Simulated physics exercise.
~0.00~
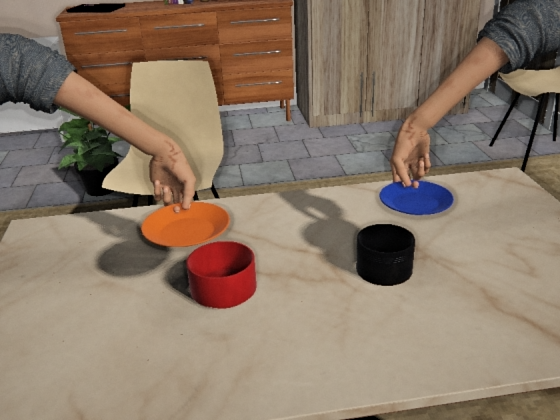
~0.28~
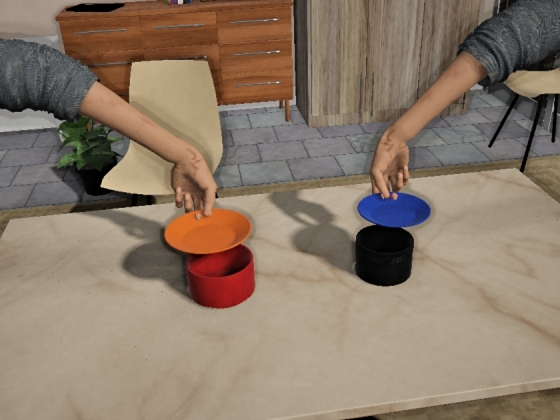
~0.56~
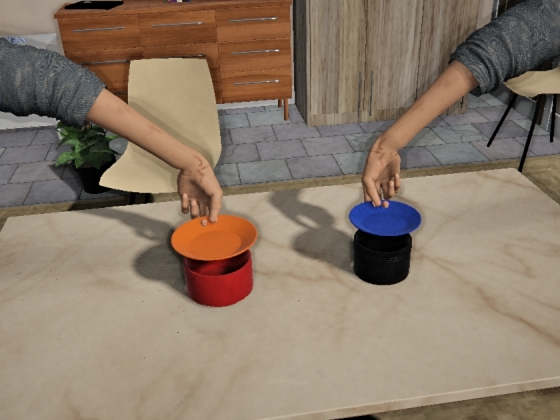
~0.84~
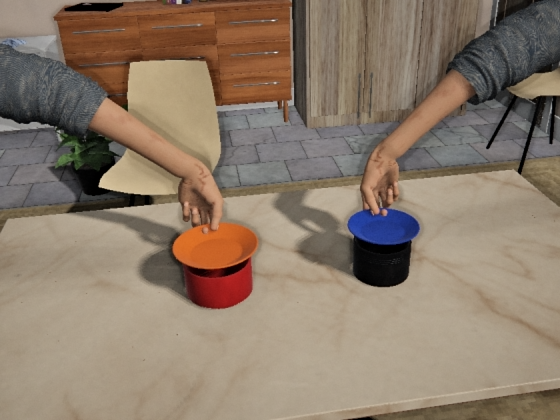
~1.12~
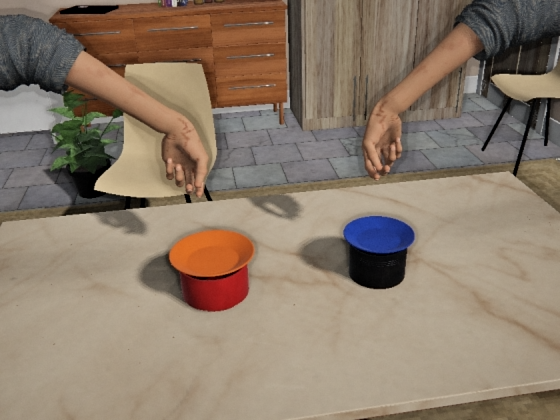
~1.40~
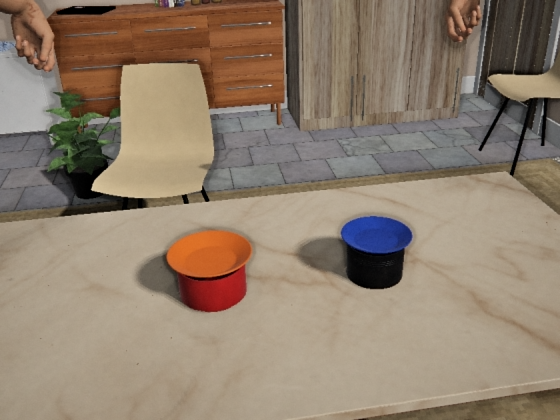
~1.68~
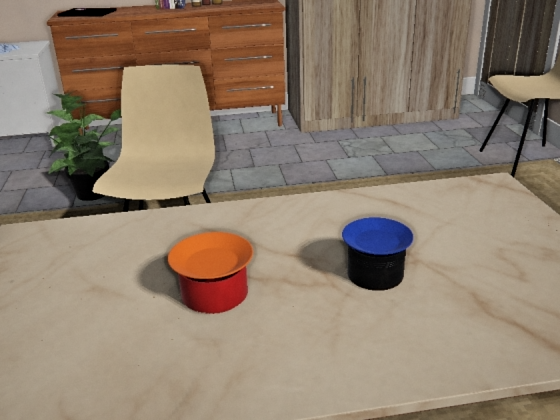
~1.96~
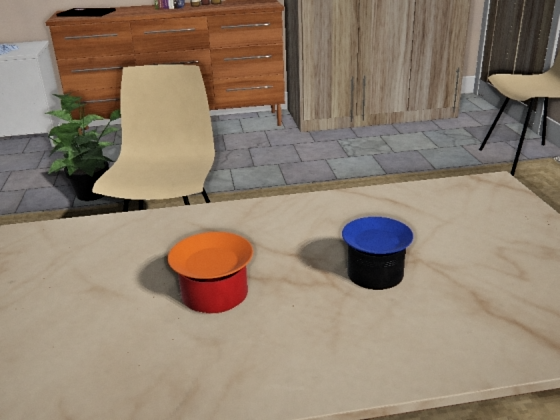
Two hands lowered an orange saucer over a red mug on the left and a blue plate over a black cup on the right, then let go and withdrew, leaving each resting on the rim and covering the opening.
